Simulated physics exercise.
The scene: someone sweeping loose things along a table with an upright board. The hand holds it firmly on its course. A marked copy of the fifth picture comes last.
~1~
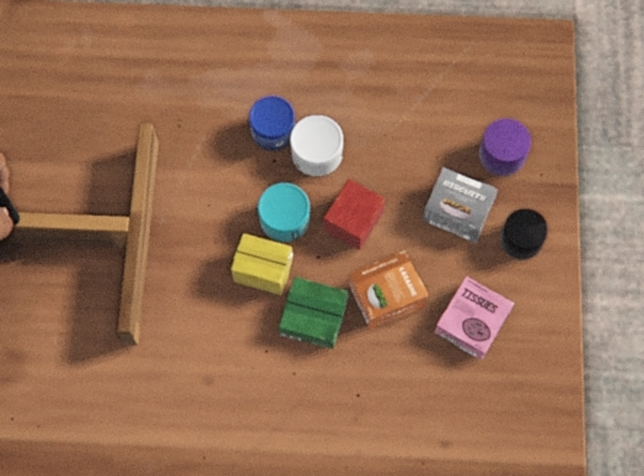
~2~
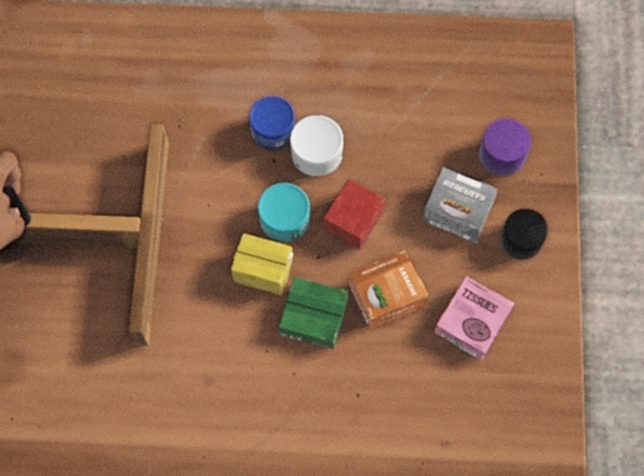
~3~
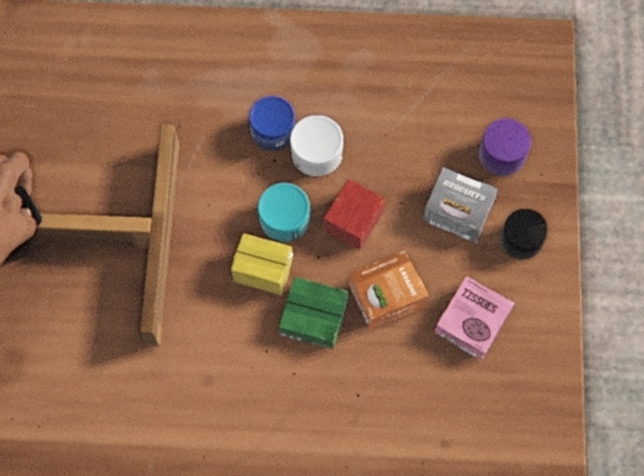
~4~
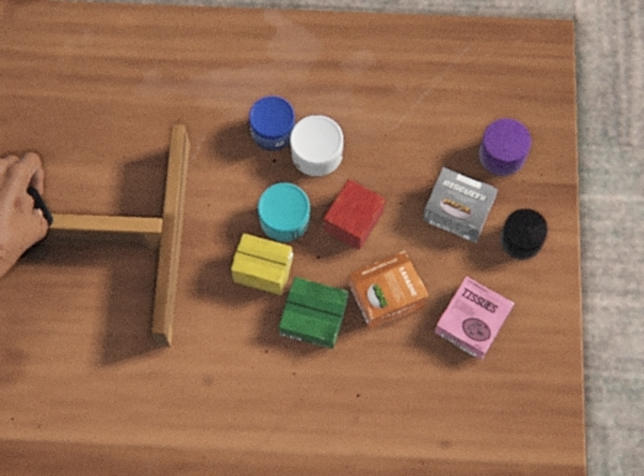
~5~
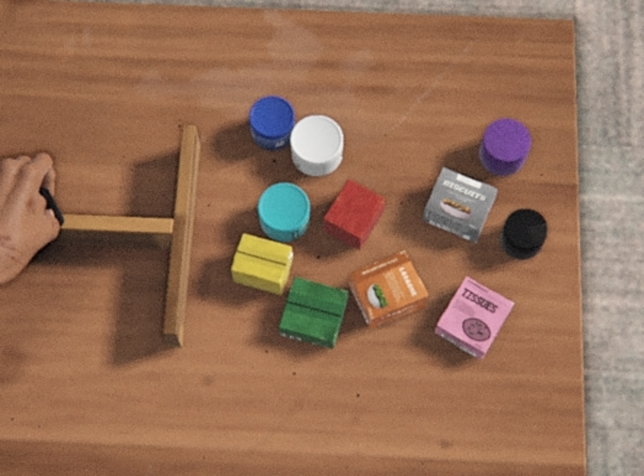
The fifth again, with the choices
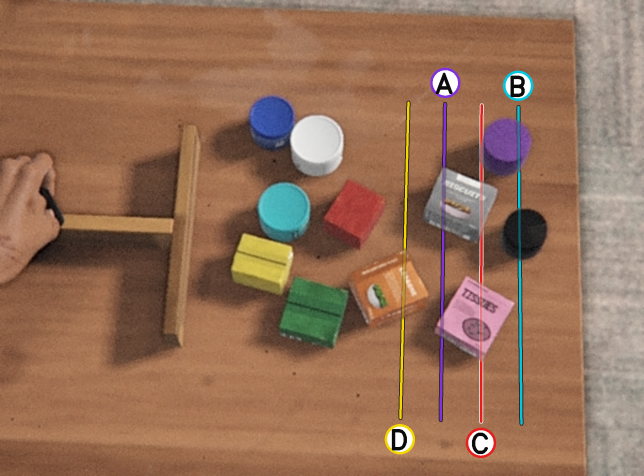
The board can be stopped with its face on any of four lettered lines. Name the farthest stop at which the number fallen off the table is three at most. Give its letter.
As far as mark C.
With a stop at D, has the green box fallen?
No.
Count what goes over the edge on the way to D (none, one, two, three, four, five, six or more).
By then, none.
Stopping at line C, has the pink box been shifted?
Yes.
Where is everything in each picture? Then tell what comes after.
In the first picture, green box (314, 313); turquoise tub (284, 213); red block (354, 215).
In the second picture, board (146, 225); yellow box (263, 264).
In the third picture, board (157, 225); purple pot (504, 147).
In the fourth picture, board (169, 226); pink box (474, 318).
In the fifth picture, board (180, 226); orange box (388, 290); grey box (459, 205); green box (314, 313).
On the copy, A at (443, 254); B at (520, 258); C at (481, 256); D at (405, 253).
On C. First, board (288, 231); blue jar (278, 121); green box (330, 321).
Then, board (397, 235); pink box (549, 328); black tin (544, 237).
Finally, board (480, 239); black tin over the edge; pink box over the edge; three fallen.
By contrast, A is within the limit but short; B drops six; D is within the limit but short.
